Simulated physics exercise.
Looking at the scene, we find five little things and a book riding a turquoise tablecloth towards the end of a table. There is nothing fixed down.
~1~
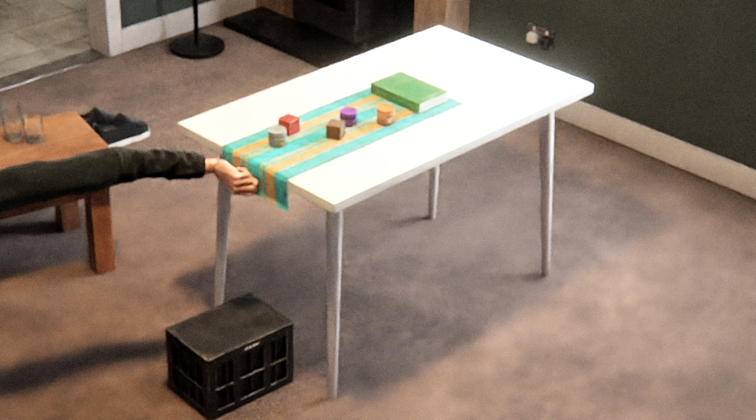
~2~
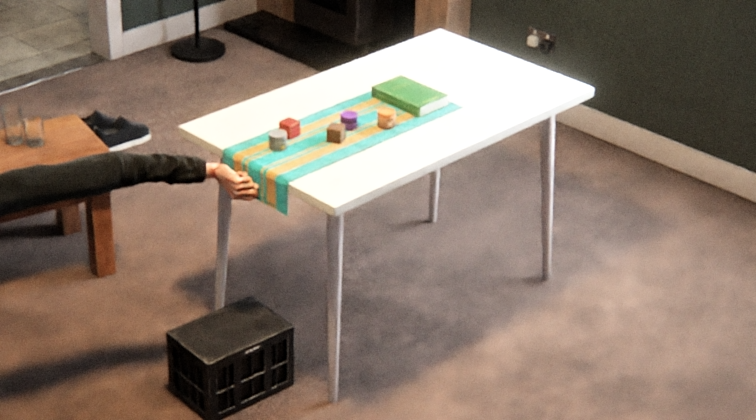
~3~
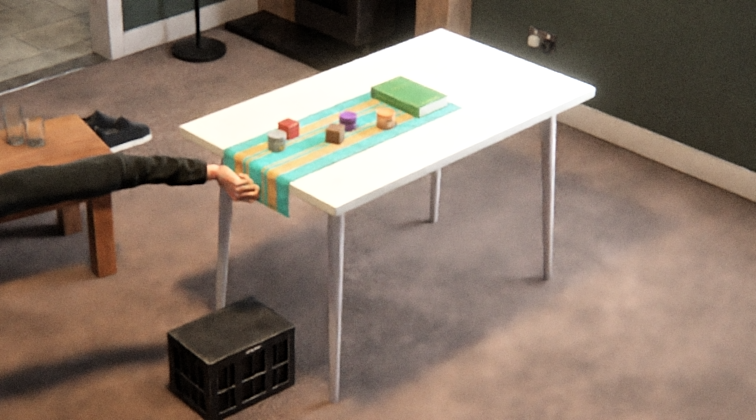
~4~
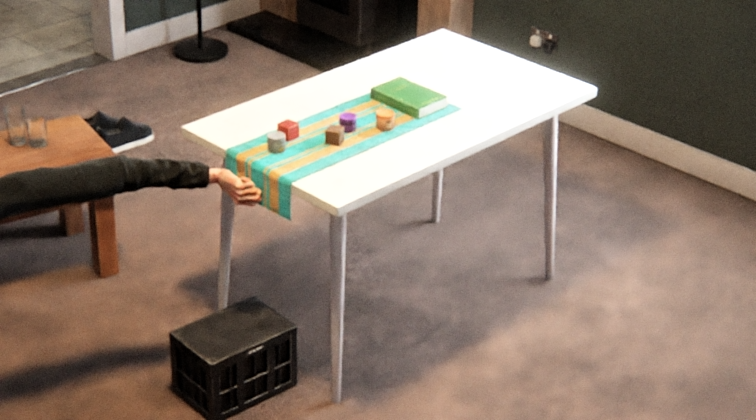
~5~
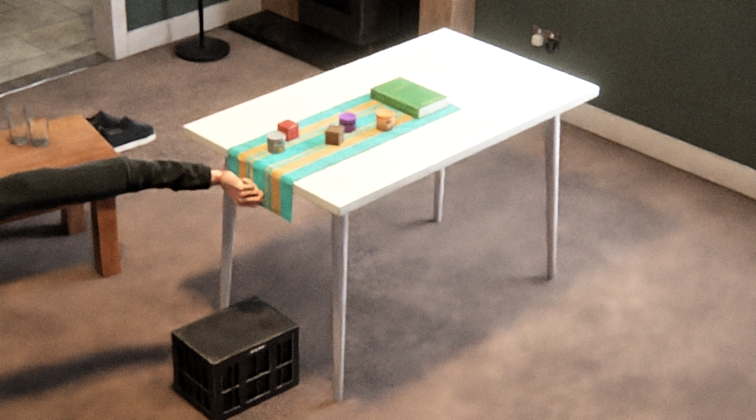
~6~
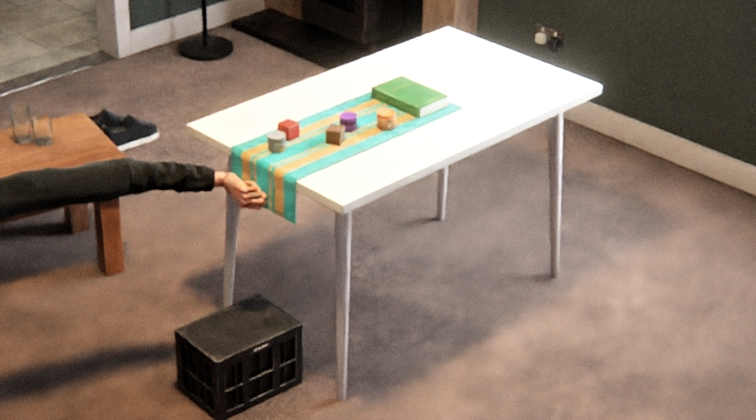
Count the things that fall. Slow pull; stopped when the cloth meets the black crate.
The count of things that fall is four.
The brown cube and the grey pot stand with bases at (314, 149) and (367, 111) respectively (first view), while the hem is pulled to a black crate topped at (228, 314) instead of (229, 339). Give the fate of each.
The brown cube? Lost. The grey pot? Safe.
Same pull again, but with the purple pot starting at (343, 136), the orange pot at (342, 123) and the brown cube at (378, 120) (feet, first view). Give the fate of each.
The purple pot will end up down, the orange pot will end up down, and the brown cube will stay where it is.
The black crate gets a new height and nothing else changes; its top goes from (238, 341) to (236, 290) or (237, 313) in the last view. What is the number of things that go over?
Counts: 2 / 3.
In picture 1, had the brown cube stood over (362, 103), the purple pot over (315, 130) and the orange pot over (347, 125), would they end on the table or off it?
Brown cube kept, purple pot dropped, orange pot dropped.
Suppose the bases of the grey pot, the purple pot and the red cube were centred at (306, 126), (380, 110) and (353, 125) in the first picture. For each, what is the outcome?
Result - the grey pot comes off, the purple pot stays put, and the red cube comes off.
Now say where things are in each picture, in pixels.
The first picture shows hem (288, 212); grey pot (277, 130); red cube (289, 118); brown cube (336, 123); purple pot (349, 111); orange pot (386, 107); top of the crate (229, 339).
The second picture shows hem (288, 216); grey pot (278, 133).
The third picture shows hem (289, 218); red cube (289, 122).
The fourth picture shows hem (291, 221); brown cube (335, 128); top of the crate (233, 343).
The fifth picture shows hem (292, 223); purple pot (348, 116).
The sixth picture shows hem (296, 225); grey pot (277, 135); red cube (288, 123); brown cube (335, 128); purple pot (348, 115); orange pot (386, 112).
A little later, hem near (263, 273); grey pot and red cube gone.
Next, hem on the crate; grey pot, red cube, brown cube and purple pot gone.
When it is over, hem on the crate; grey pot, red cube, brown cube and purple pot gone. The count of fallen things is four.
